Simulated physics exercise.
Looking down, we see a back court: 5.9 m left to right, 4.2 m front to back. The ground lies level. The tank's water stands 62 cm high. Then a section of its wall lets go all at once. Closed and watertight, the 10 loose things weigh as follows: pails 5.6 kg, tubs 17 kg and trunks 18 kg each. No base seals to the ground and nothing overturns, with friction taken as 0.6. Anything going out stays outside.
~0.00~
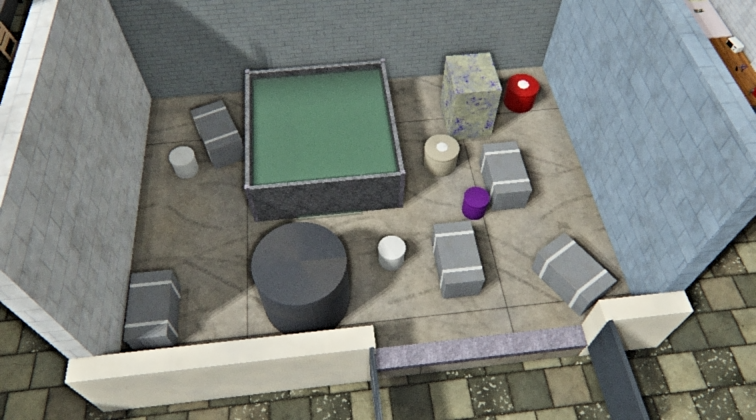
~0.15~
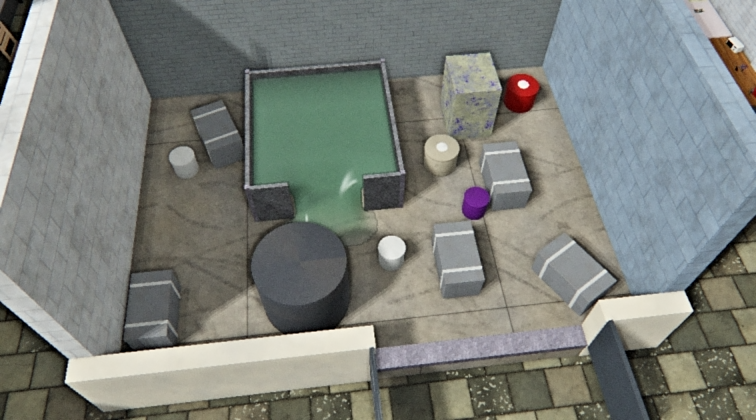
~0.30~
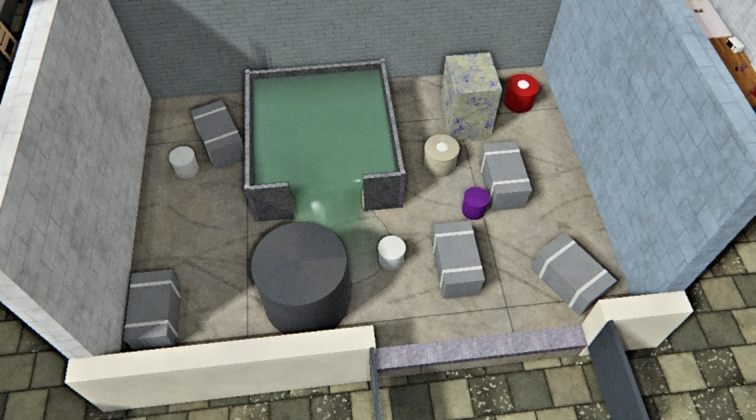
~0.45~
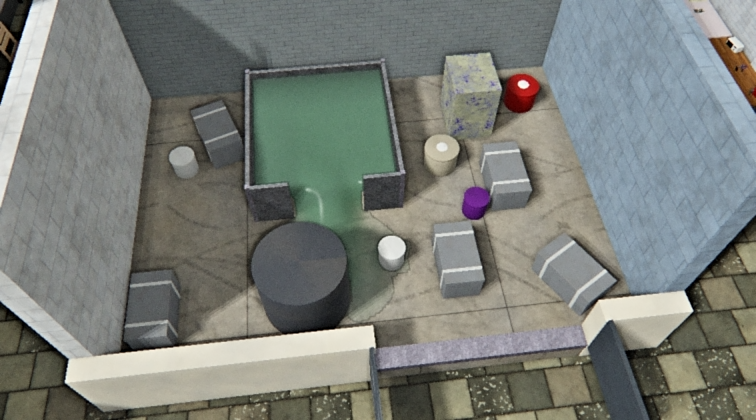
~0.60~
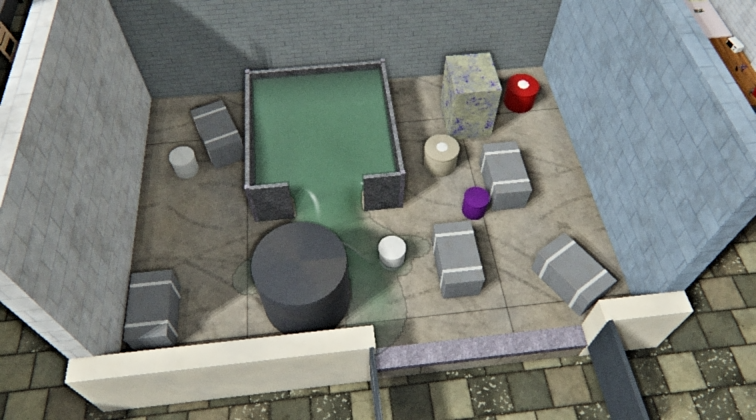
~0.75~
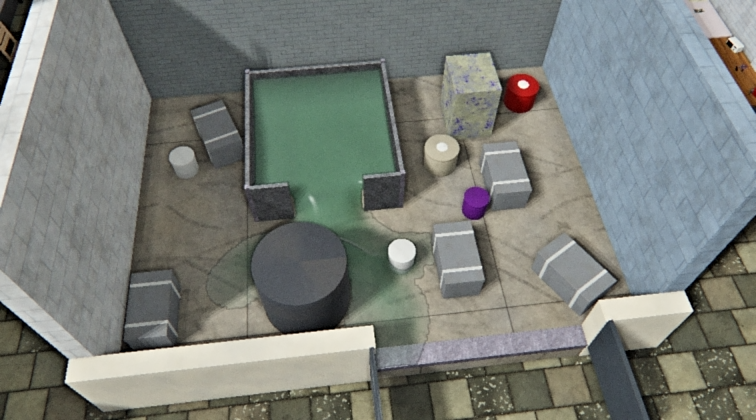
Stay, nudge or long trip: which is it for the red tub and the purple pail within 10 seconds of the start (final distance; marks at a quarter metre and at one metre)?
In short: Red tub effectively unmoved, purple pail effectively unmoved.
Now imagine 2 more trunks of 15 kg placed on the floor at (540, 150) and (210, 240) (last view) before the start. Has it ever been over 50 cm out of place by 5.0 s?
Taking them in order, they come out smaller and greater.
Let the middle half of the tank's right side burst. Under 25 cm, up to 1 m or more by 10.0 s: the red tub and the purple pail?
The red tub is swept away, the purple pail is swept away.
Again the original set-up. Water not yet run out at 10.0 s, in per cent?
58 %.
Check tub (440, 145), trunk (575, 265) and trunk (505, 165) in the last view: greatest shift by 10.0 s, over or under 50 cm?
Within the limit, then beyond the limit, then within the limit.
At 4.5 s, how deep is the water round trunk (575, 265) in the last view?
About 8 cm.
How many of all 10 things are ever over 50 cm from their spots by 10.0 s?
Counting them up, I find 6.
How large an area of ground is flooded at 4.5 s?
About 18 m2.
After 2.0 s the red tub is near (523, 85), 0.0 m from its start, aground; the purple pail is near (477, 197), 0.0 m from its start, aground; 0 of 10 are out; 1 afloat.
After 4.5 s the red tub is near (523, 85), 0.0 m from its start, aground; the purple pail is near (477, 197), 0.0 m from its start, aground; 1 of 10 are out; 2 afloat.
After 7.0 s the red tub is near (523, 85), 0.0 m from its start, aground; the purple pail is near (477, 197), 0.0 m from its start, aground; 1 of 10 are out; 3 afloat.
After 10.0 s the red tub is near (523, 85), 0.0 m from its start, aground; the purple pail is near (477, 197), 0.0 m from its start, aground; 1 of 10 are out; 2 afloat.
